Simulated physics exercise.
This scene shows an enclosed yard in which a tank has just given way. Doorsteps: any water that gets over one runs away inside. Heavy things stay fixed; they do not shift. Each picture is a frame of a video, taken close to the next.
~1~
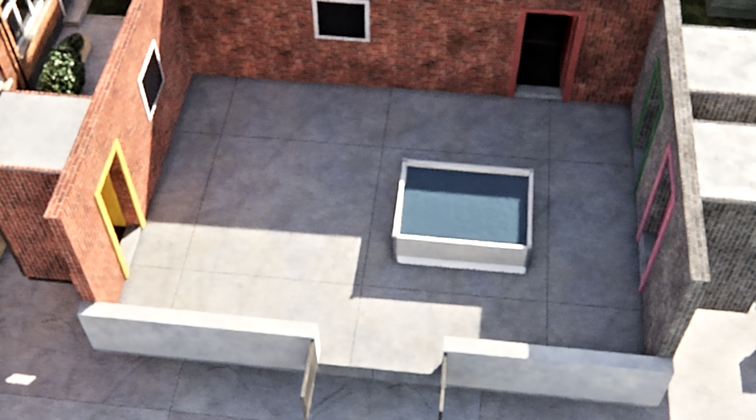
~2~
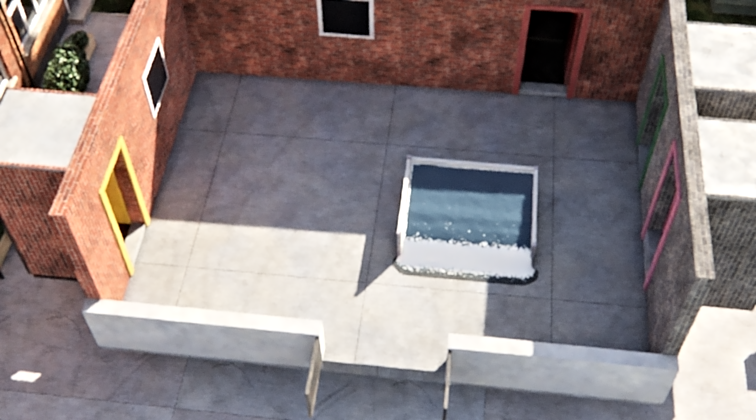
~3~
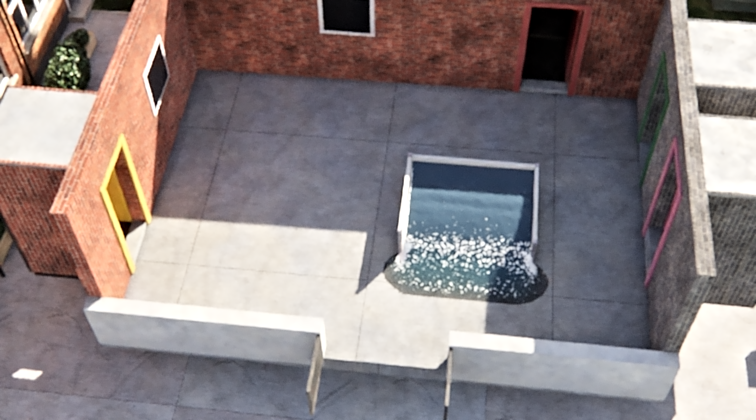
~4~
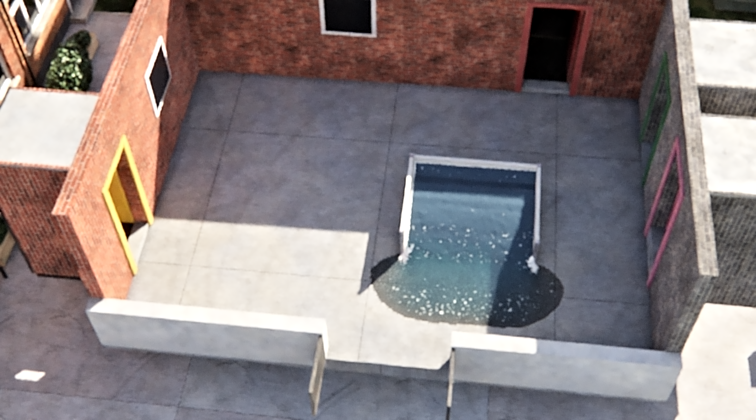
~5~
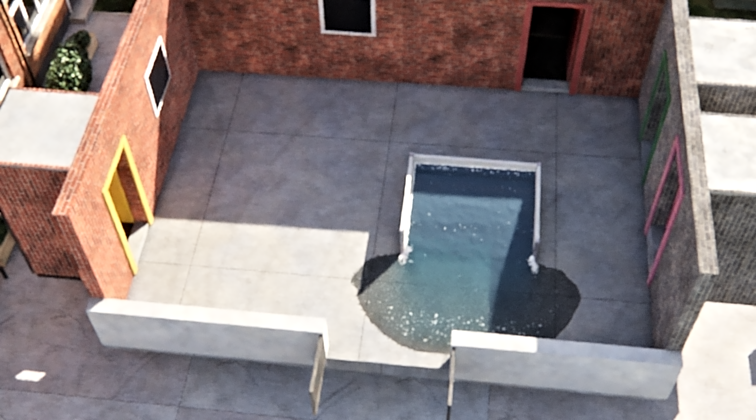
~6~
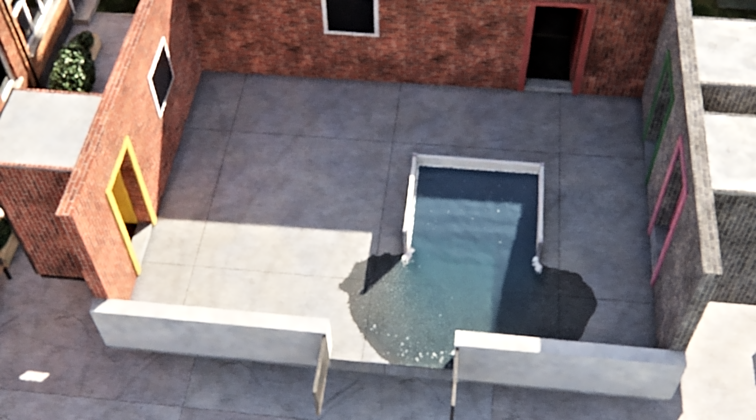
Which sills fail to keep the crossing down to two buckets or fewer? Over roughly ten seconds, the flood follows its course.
The yellow door keeps it down; the red door keeps it down; the green door keeps it down; the pink door keeps it down.
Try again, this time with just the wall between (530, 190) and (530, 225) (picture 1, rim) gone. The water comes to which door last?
It's the yellow door.
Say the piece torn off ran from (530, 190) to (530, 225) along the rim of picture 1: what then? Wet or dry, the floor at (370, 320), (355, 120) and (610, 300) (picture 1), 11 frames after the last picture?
Spot one ends up untouched by the spill, spot two untouched by the spill, spot three deluged.
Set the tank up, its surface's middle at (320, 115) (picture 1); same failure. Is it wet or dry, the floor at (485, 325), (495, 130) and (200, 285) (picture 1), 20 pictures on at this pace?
In that order: Reached by the flood, not reached, reached by the flood.
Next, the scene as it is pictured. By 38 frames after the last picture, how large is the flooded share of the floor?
Roughly 50 percent, I reckon.
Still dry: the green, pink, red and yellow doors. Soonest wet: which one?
My answer is the one in pink.
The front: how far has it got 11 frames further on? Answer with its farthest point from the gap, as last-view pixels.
Near (233, 336).
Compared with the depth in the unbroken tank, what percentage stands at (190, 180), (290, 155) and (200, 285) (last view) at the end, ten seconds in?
About 4, 0 and 6 percent, in that order.
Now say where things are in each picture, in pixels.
In the first frame, still water in the open tank at (465, 206).
In the second frame, the front is at (535, 272), out from the gap at (465, 252).
In the third frame, the front is at (539, 288), out from the gap at (466, 251).
In the fourth frame, the front is at (552, 302), out from the gap at (468, 252).
In the fifth frame, the front is at a hidden place, out from the gap at (468, 252).
In the sixth frame, water pours out at (471, 252) and has run to a hidden place.
A moment on, water covers 15 % of the floor; the yellow door not reached, the red door not reached, the green door not reached, the pink door not reached.
Next, water covers 20 % of the floor; the yellow door not reached, the red door not reached, the green door not reached, the pink door not reached.
Then, water covers 30 % of the floor; the yellow door not reached, the red door not reached, the green door not reached, the pink door wet at the sill, nothing in.
Later, water covers 50 % of the floor; the yellow door wet at the sill, nothing in, the red door wet at the sill, nothing in, the green door wet at the sill, nothing in, the pink door wet at the sill, nothing in.
In the end, water covers 65 % of the floor; the yellow door wet at the sill, nothing in, the red door wet at the sill, nothing in, the green door wet at the sill, nothing in, the pink door wet at the sill, nothing in.
